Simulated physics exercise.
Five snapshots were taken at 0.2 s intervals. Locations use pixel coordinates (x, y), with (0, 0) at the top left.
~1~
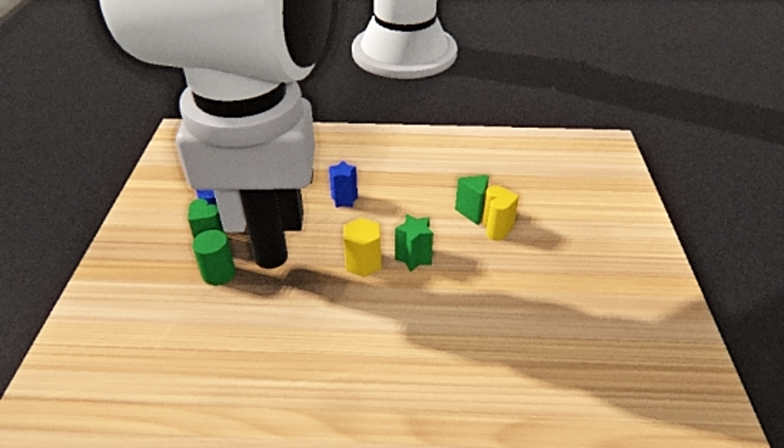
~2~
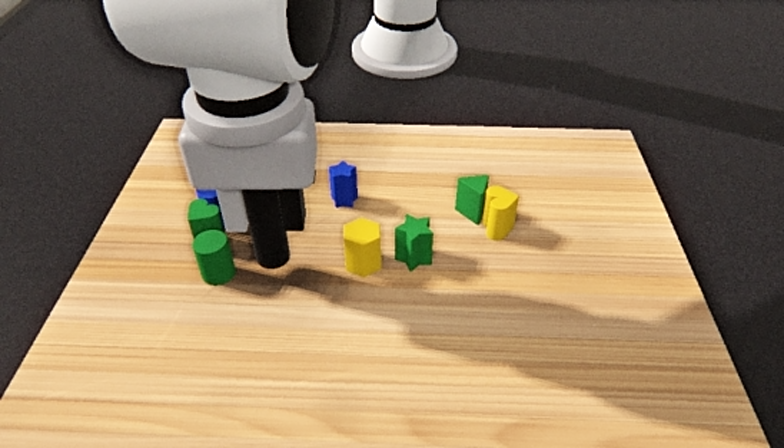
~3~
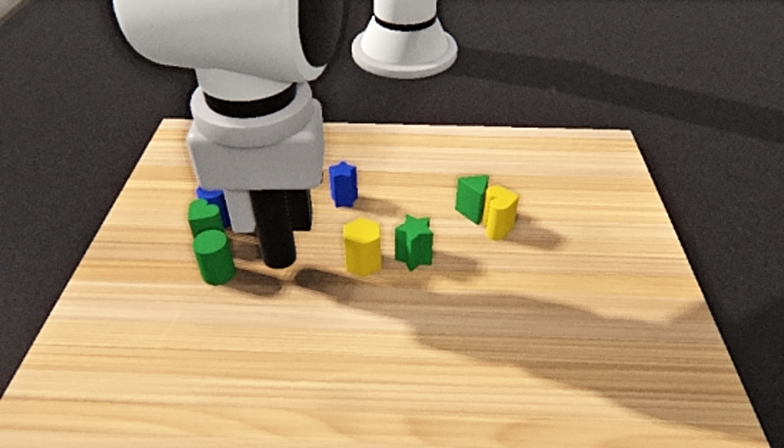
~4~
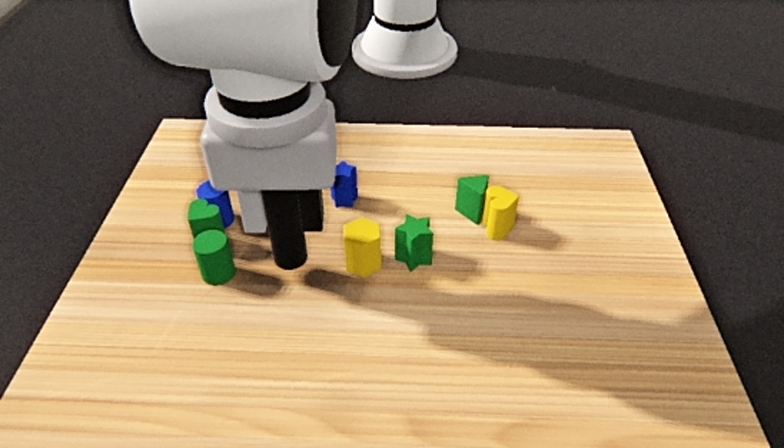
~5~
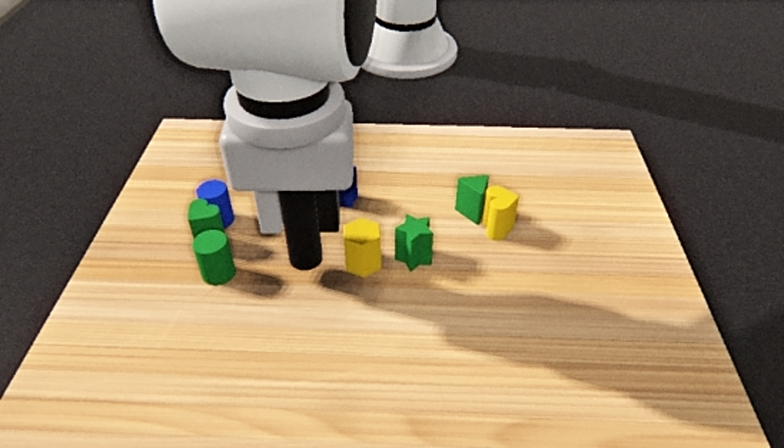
A white and grey robot arm with a black rod pointing down slides slowly rightward over a pale wooden board on a dark surface, seen from above at an angle by a still camera. Green and blue blocks sit at the left, a blue star behind, a yellow six-sided block and green star near the middle, and green and yellow blocks at right. The rod moves from beside the green cylinder toward the yellow six-sided block, and no block shifts.
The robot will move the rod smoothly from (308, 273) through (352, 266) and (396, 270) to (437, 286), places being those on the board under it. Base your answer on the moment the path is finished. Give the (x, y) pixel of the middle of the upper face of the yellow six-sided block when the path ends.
Its top middle will sit at (424, 220).
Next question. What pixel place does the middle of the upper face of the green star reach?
The middle of its top is at (457, 215).
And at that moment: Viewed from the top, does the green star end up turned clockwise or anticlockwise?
In a top view, it turns clockwise.
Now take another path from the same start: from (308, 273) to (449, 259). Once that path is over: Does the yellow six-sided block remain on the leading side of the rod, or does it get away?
Slid away.
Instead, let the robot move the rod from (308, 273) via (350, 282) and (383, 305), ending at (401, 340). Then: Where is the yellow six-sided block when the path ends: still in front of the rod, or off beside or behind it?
By the time the path ends, the yellow six-sided block has slid off to the side or behind.
The first path, step by step. One third of the way, rod (352, 252); yellow six-sided block (385, 226); green star (424, 224).
Two thirds of the way, rod (396, 256); yellow six-sided block (421, 220), turned 50° anticlockwise; green star (453, 216), turned 35° clockwise.
At the end, rod (438, 272); green disc not moved; yellow six-sided block (424, 220), turned 60° anticlockwise; green star (457, 215), turned 30° clockwise.
